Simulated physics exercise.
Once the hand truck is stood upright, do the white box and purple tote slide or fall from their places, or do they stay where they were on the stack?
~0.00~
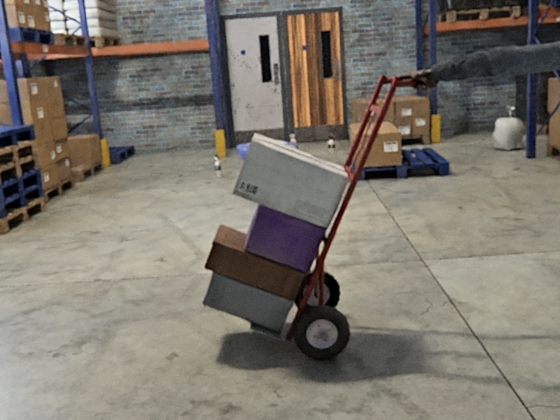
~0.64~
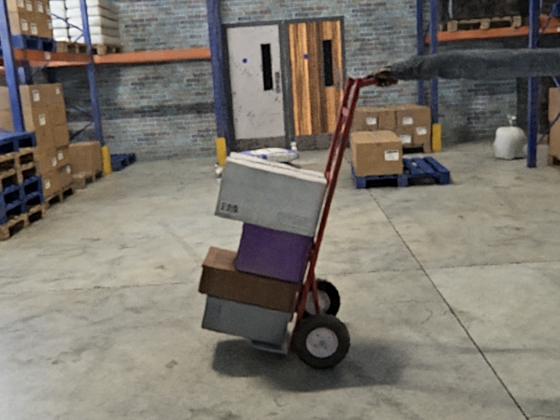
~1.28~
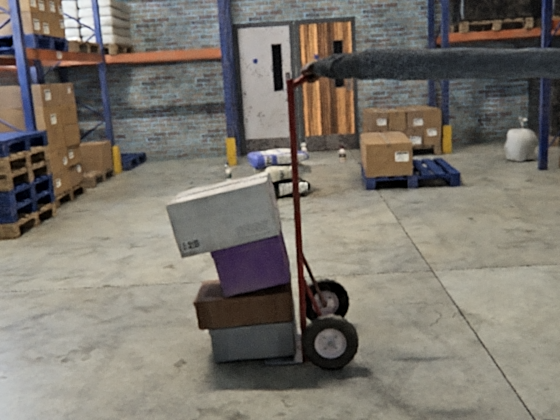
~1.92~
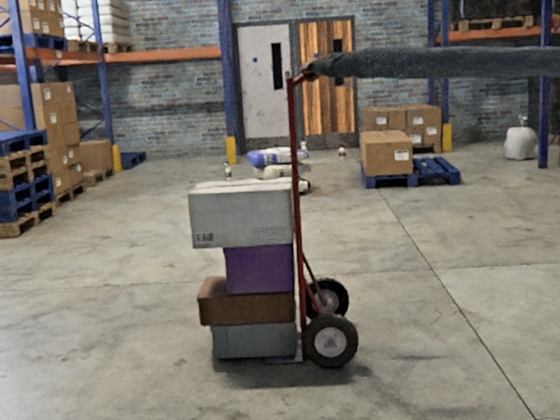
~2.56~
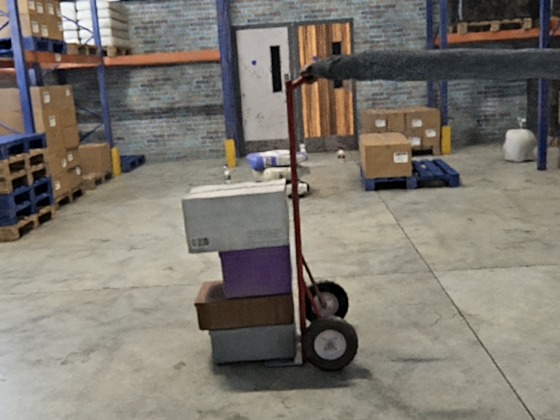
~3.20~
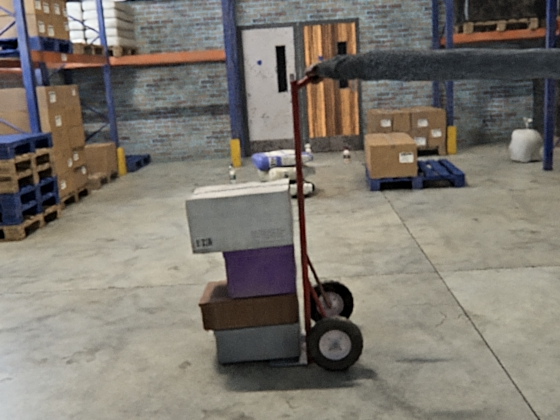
They stay where they were on the stack. The white box and the purple tote tip briefly to the left, then settle back into place.
In a warehouse with a brick wall and tall shelving, a dark-sleeved arm reaches in from the right and holds a red hand truck tilted back. On it sit a grey tote, a brown tote, a purple tote and, on top, a wide white box that sticks out to the left. The arm swings the truck forward until it stands upright with its plate on the floor. As it stops, the purple tote and white box tip to the left, then rock back level. The stack ends still, all in place against the upright truck.
